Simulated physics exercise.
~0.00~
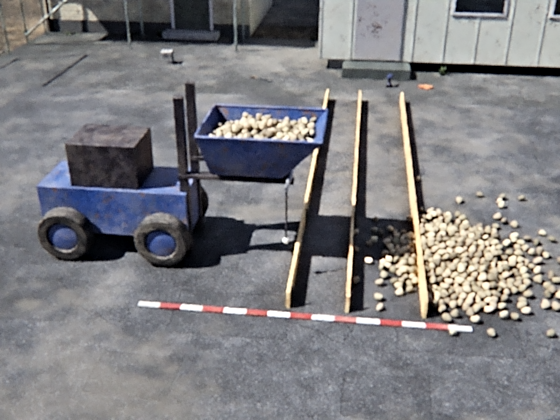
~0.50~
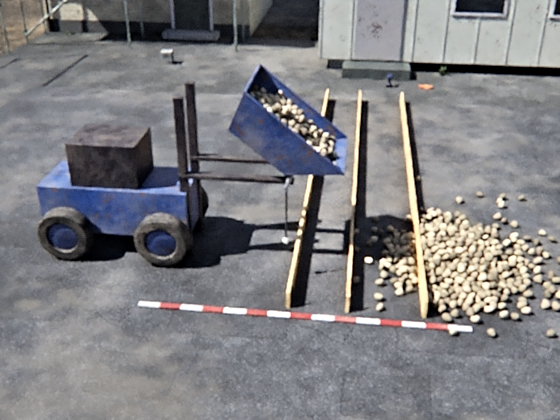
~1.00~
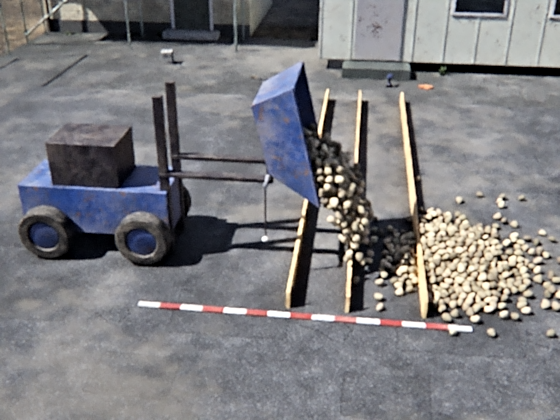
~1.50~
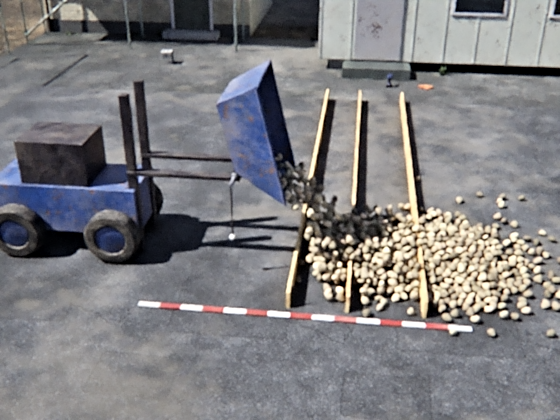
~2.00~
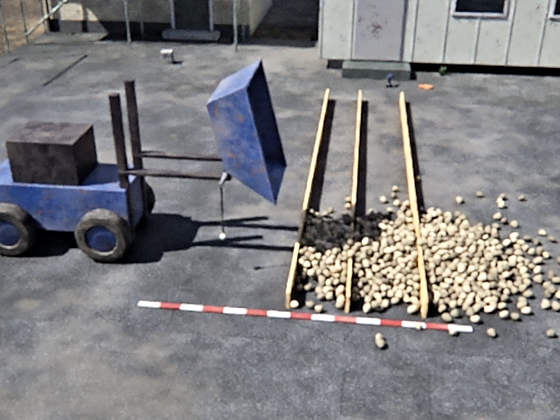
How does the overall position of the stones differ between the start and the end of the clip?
At the start the stones are split between the raised skip and a heap on the ground at the right. By the end they all lie on the ground in one spread across the boards and the heap, so their middle is lower and farther right in view.
In this clip, a blue fork truck tips its raised skip and pours pale stones over three wooden boards beside an earlier heap, backing away to the left as they fall. The skip ends empty, with stones filling both bays and joining the heap on the right.
